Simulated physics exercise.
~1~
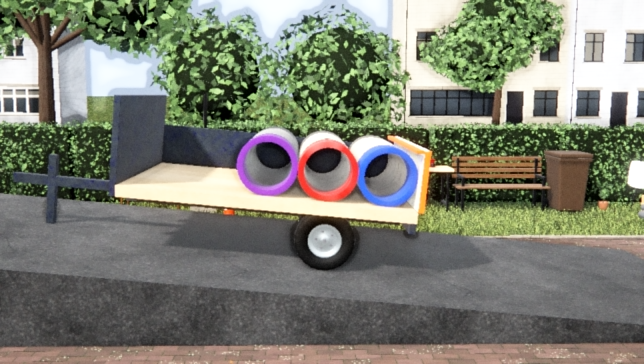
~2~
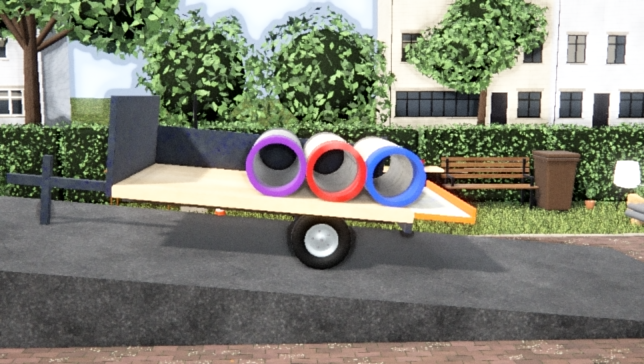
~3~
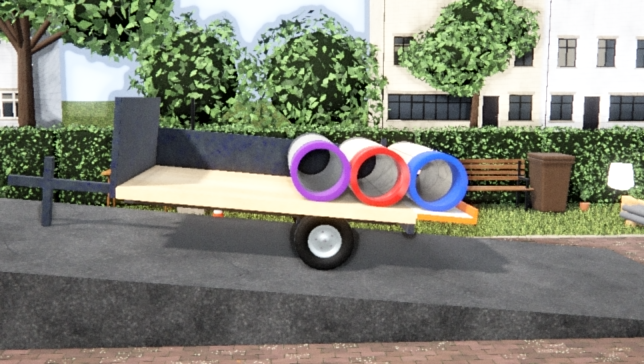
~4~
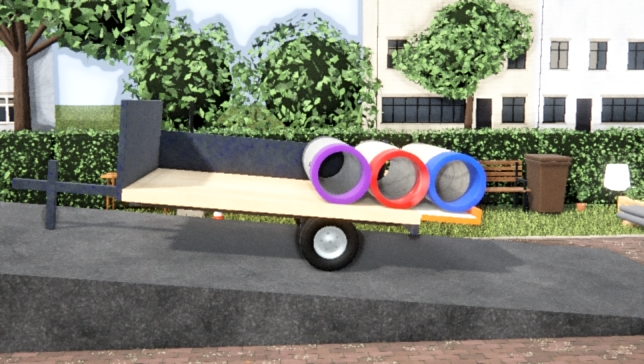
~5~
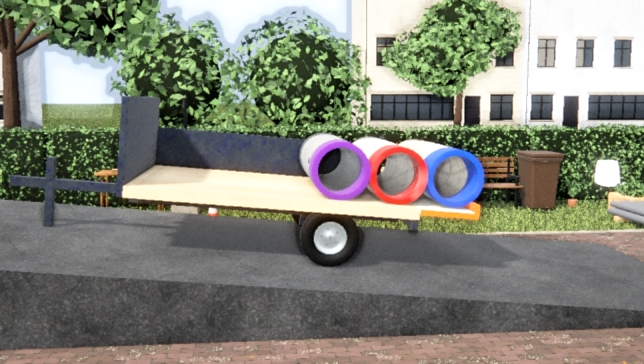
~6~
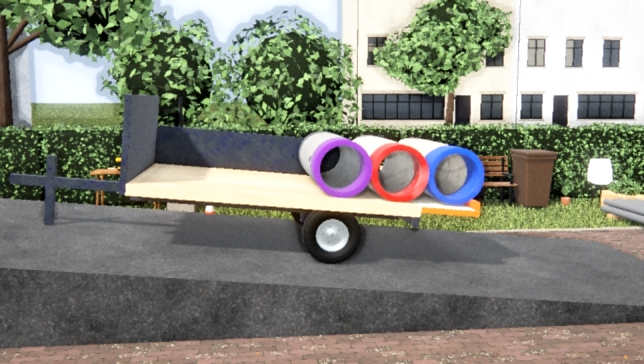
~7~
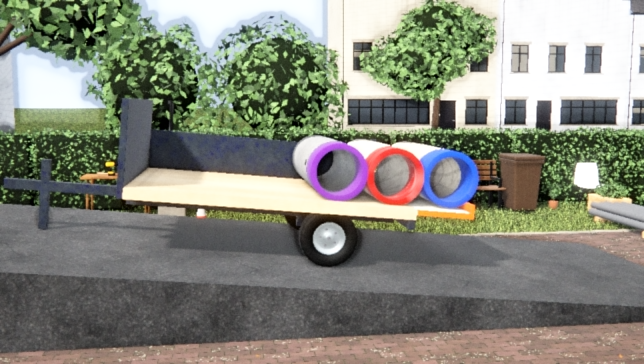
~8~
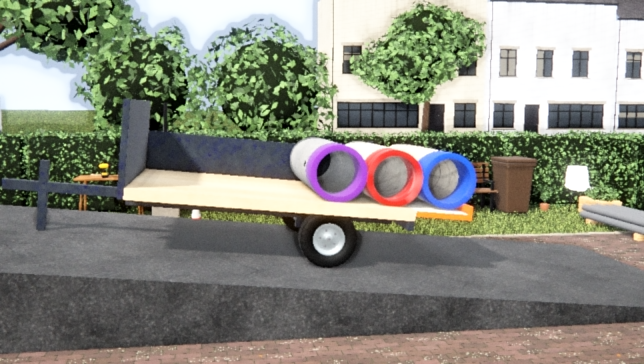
Flatbed trailer on a sloping road dropping its orange gate, three concrete pipes rolling right and stopping against its lip, all aboard.
